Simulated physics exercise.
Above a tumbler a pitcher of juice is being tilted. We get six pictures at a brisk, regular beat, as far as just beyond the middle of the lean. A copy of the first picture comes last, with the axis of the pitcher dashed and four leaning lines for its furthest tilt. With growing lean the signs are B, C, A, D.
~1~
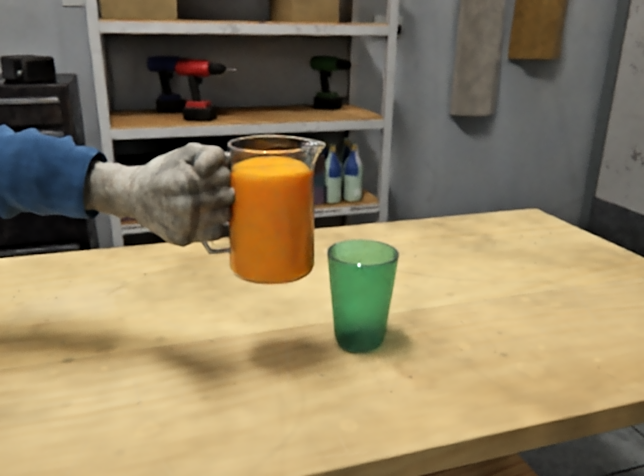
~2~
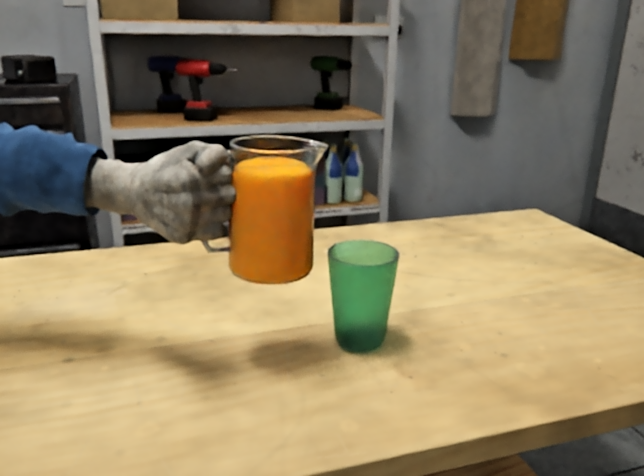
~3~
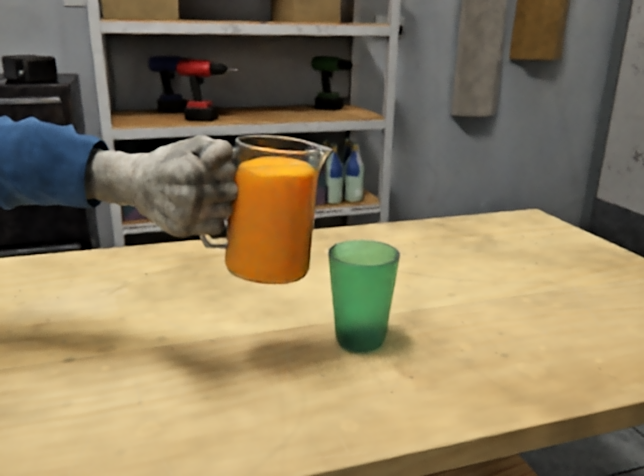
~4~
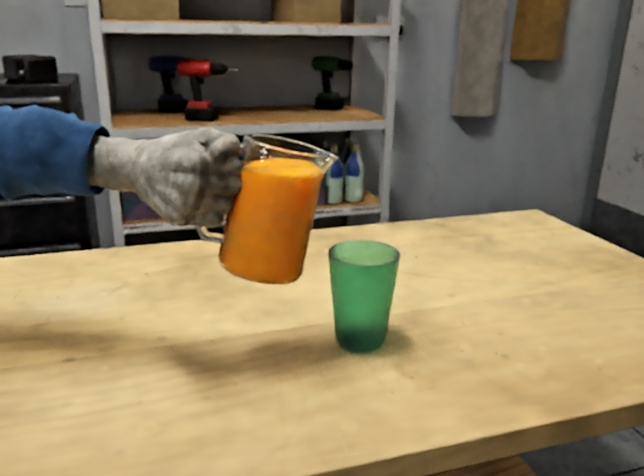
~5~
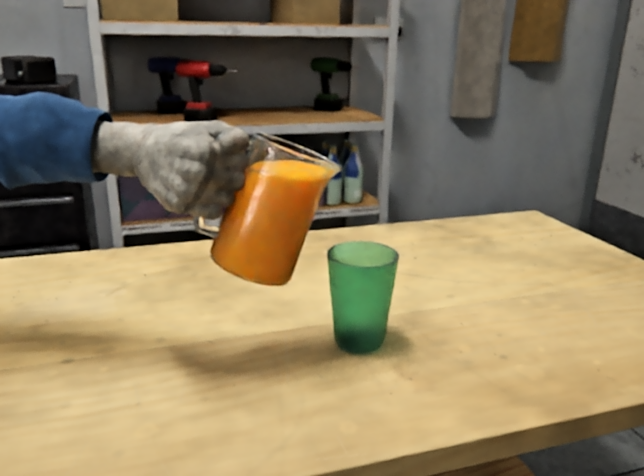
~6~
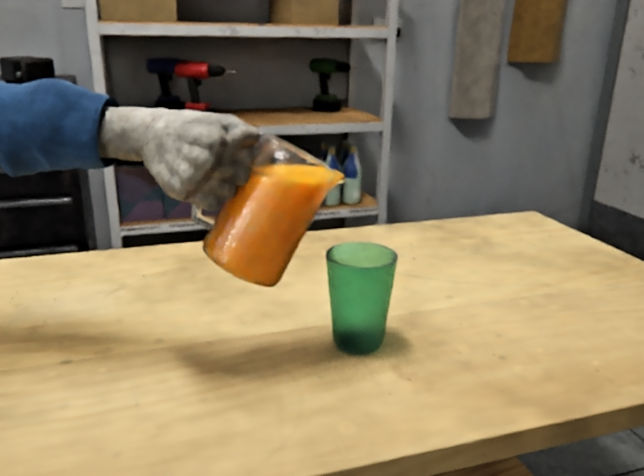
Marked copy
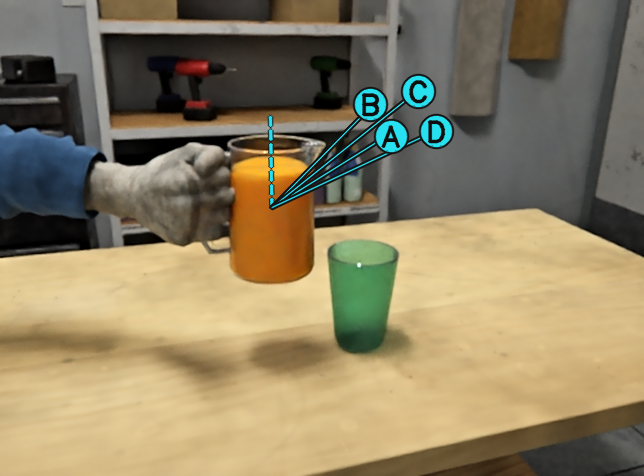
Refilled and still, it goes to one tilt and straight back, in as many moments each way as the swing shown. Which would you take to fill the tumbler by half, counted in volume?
A works best here.
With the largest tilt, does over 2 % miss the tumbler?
No.
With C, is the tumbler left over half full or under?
Under half.
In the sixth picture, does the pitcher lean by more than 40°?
No.
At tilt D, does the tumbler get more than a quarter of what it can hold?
Yes, clearly.
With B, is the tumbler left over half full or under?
Under.
On the marked copy, A at (375, 142); B at (359, 118); C at (404, 101); D at (420, 137).
If A is chosen, the tumbler ends with about 48 % of what it can hold.
If B is chosen, the tumbler ends with about 21 % of what it can hold.
If C is chosen, the tumbler ends with about 33 % of what it can hold.
If D is chosen, the tumbler ends with about 68 % of what it can hold.
